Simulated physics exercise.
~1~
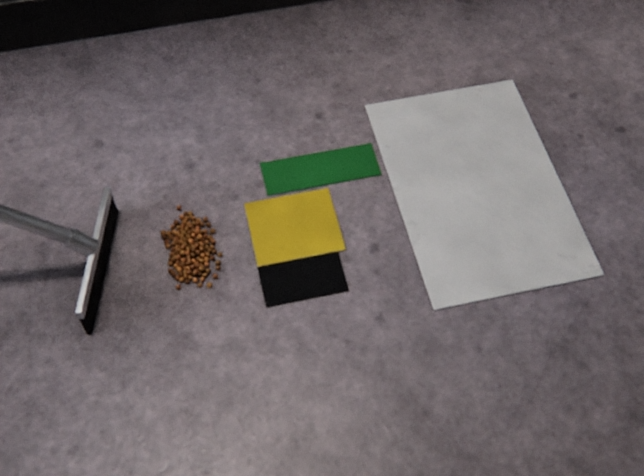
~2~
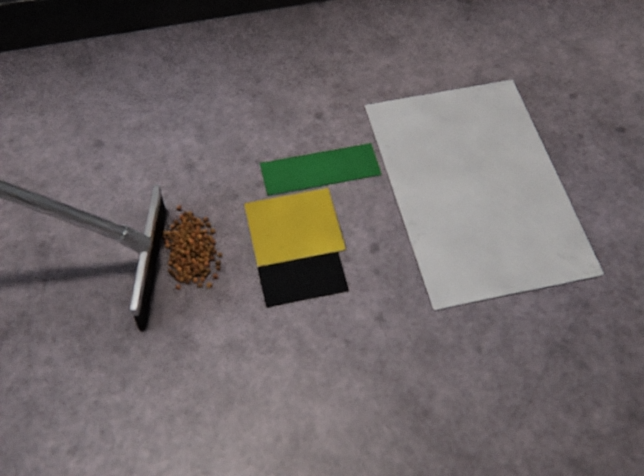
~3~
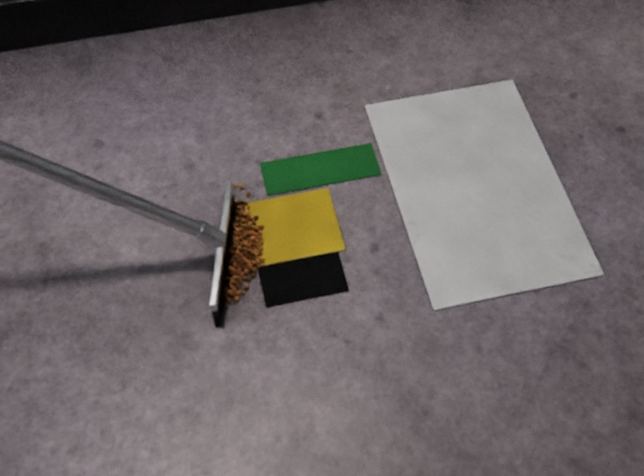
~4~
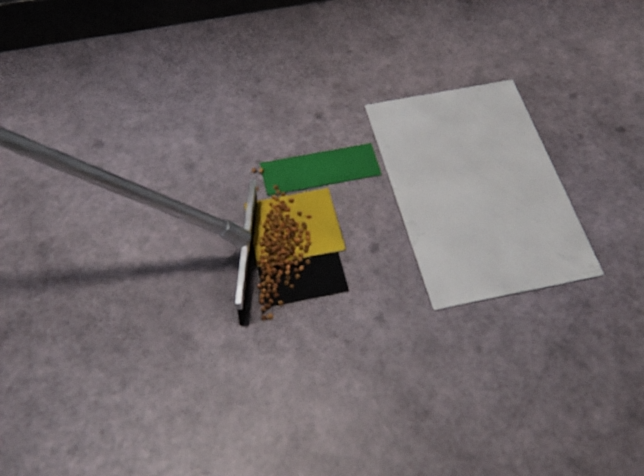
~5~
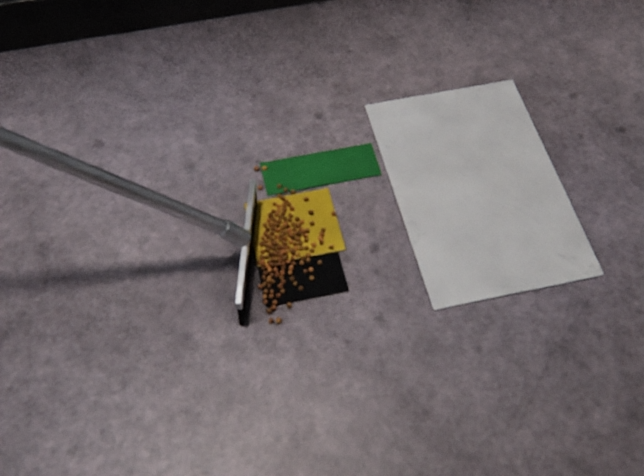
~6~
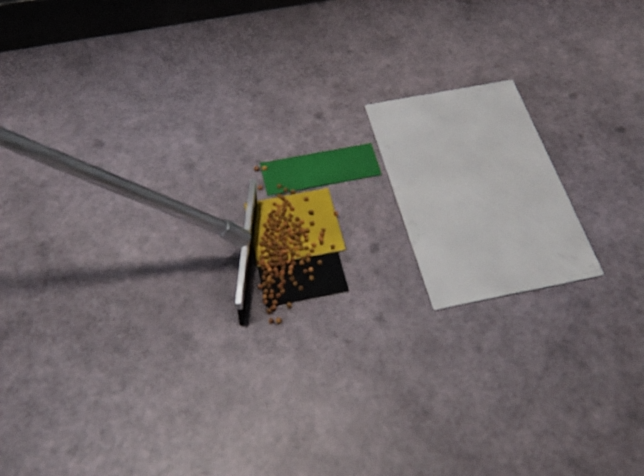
In the video, a squeegee on a long handle slides right across a grey floor into a pile of small brown pieces, pushing them toward coloured mats. It stops, and the pieces spread a little further, ending mostly on the yellow mat, with some on the black one.
